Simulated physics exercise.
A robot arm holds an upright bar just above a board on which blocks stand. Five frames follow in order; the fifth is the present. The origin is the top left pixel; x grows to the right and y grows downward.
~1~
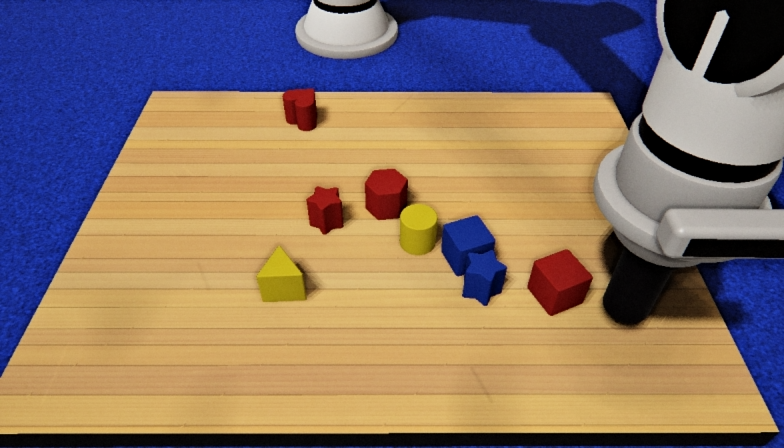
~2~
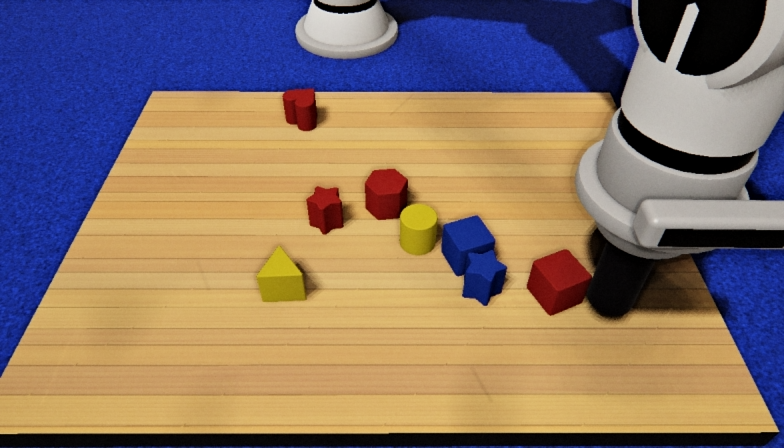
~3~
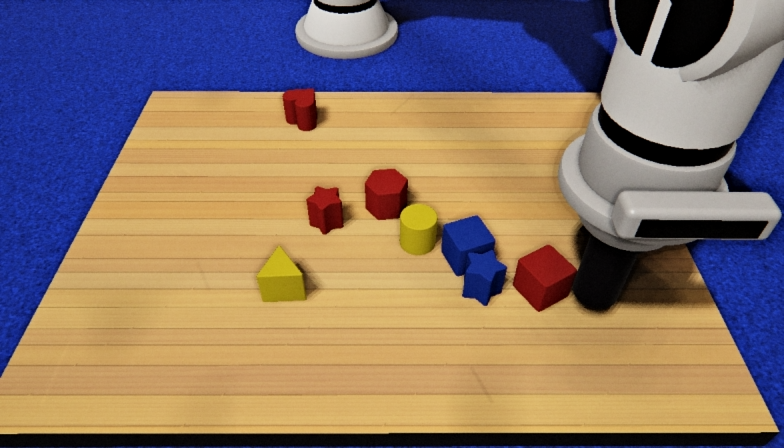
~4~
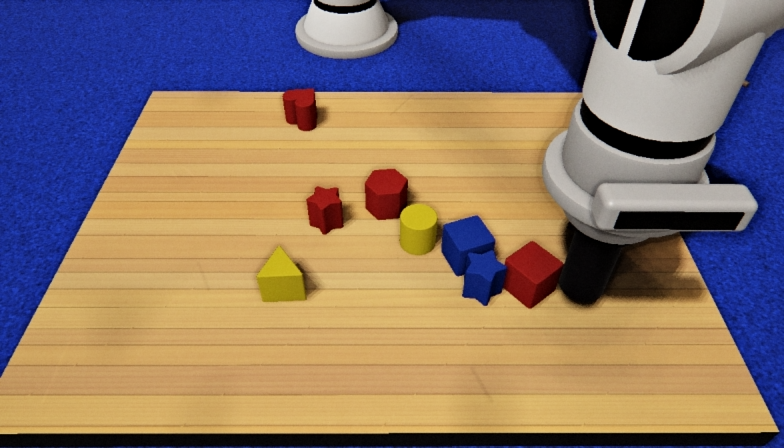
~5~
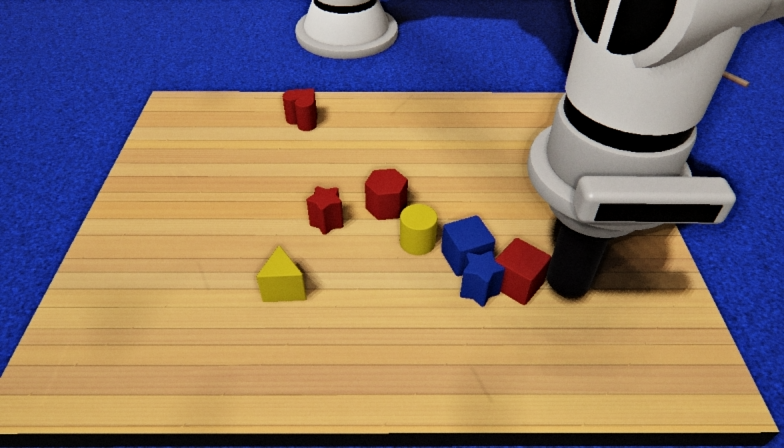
The robot arm moved its black bar a short way left across the wooden board, reaching the red cube and pushing it left, up close beside the blue star and blue cube, while the other blocks stayed put.
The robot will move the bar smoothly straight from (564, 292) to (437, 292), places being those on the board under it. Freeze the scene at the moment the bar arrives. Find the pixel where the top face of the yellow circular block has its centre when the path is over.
The middle of its top is at (398, 205).
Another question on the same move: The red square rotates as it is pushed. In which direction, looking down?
The twist is clockwise.
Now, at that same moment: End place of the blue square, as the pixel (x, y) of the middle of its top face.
Near (440, 206).
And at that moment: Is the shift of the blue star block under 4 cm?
That would be a no.
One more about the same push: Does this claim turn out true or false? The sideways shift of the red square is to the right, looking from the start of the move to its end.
That claim is true.
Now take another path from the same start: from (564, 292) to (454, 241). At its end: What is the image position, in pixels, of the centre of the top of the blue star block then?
Around (454, 280).
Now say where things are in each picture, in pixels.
In the first frame, bar's lower end at (625, 306); yellow circular block at (419, 216); blue square at (469, 232); blue star block at (485, 264); red square at (564, 269).
In the second frame, bar at (609, 299); blocks still.
In the third frame, bar at (594, 292); red square at (548, 264).
In the fourth frame, bar at (581, 286); red square at (535, 261).
In the fifth frame, bar at (568, 280); yellow circular block at (419, 216); blue square at (469, 232); blue star block at (483, 264); red square at (524, 257).
What follows on the original path. One third of the way, bar at (525, 280); yellow circular block at (415, 215); blue square at (457, 225), turned 15° anticlockwise; blue star block at (469, 265), turned 20° anticlockwise; red square at (495, 243).
Two thirds of the way, bar at (481, 281); yellow circular block at (398, 205); blue square at (442, 212); blue star block at (445, 265), turned 45° anticlockwise; red square at (470, 236), turned 30° clockwise.
At the end, bar at (438, 280); yellow circular block at (398, 205); blue square at (440, 206); blue star block at (402, 264), turned 45° anticlockwise; red square at (463, 234), turned 45° clockwise.
